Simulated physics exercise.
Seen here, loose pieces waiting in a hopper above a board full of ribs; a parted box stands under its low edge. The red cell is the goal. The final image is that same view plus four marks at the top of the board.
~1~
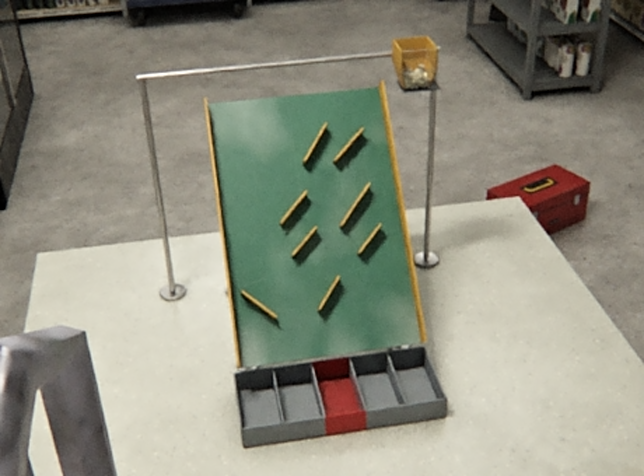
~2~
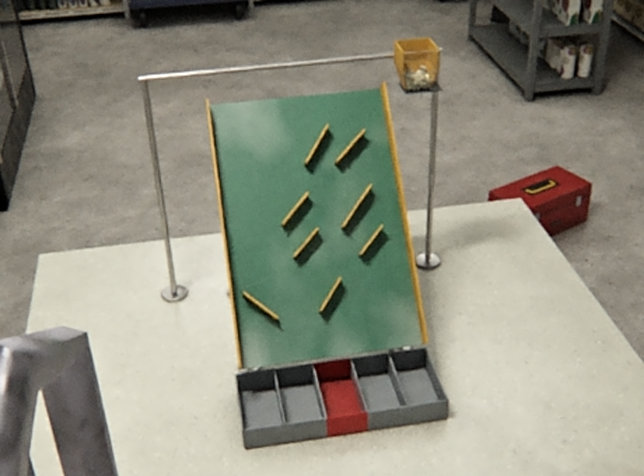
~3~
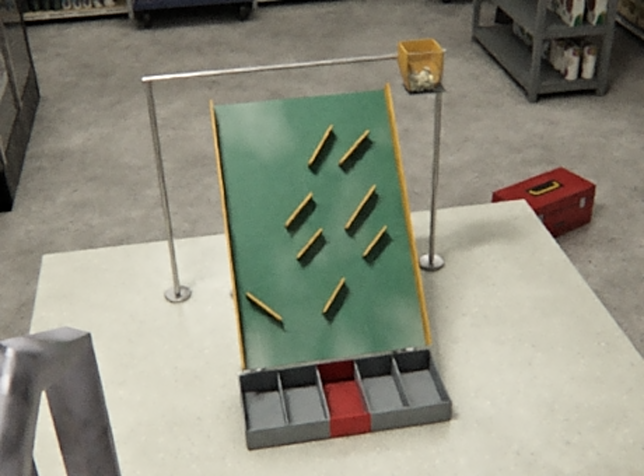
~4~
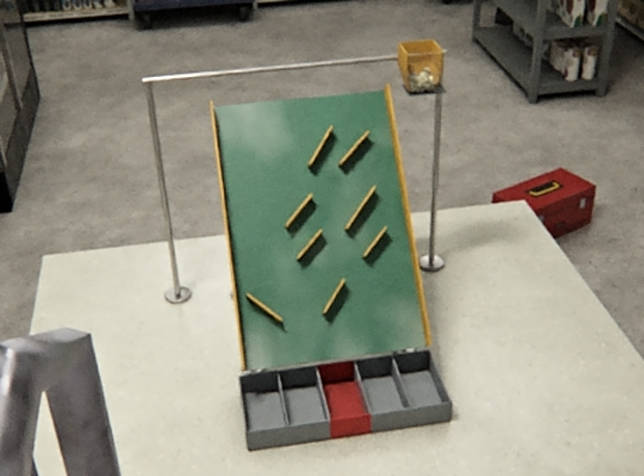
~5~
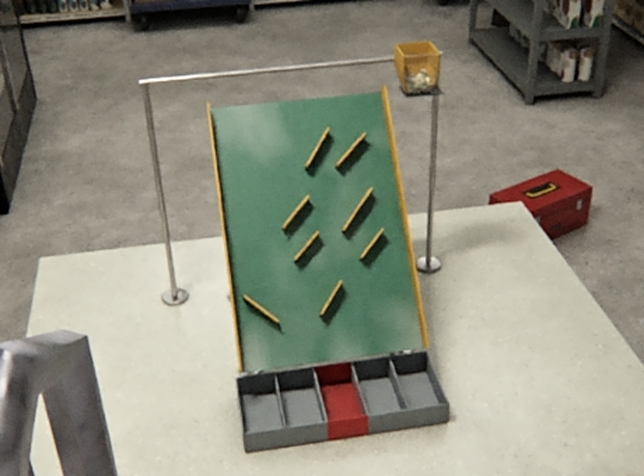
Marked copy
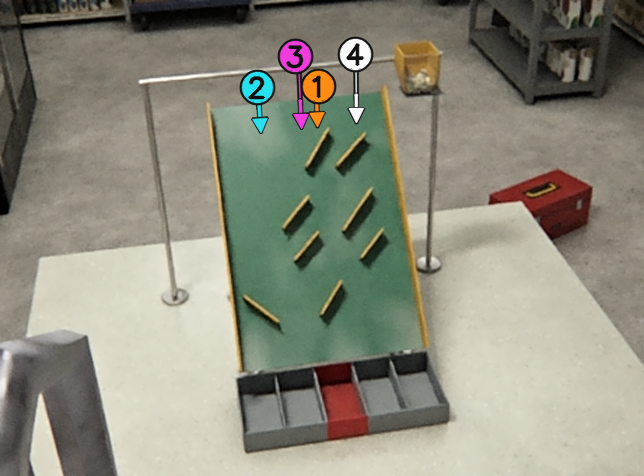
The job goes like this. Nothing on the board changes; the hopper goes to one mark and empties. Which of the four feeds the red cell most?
Mark 2 does it best.
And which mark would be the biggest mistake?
That is mark 4.
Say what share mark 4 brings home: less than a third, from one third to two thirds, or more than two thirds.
Less than a third.
On the marked copy, mark 1 meets the board at (317, 121); mark 2 meets the board at (260, 127); mark 3 meets the board at (301, 123); mark 4 meets the board at (356, 117).
Choosing 1, about a third in the red cell, about two thirds in other cells.
Choosing 2, about two thirds in the red cell, about a third in other cells, a stray few outside the box.
Choosing 3, about a third in the red cell, about two thirds in other cells.
Choosing 4, a small part in the red cell, most in other cells, a stray few held on the board, a stray few outside the box.
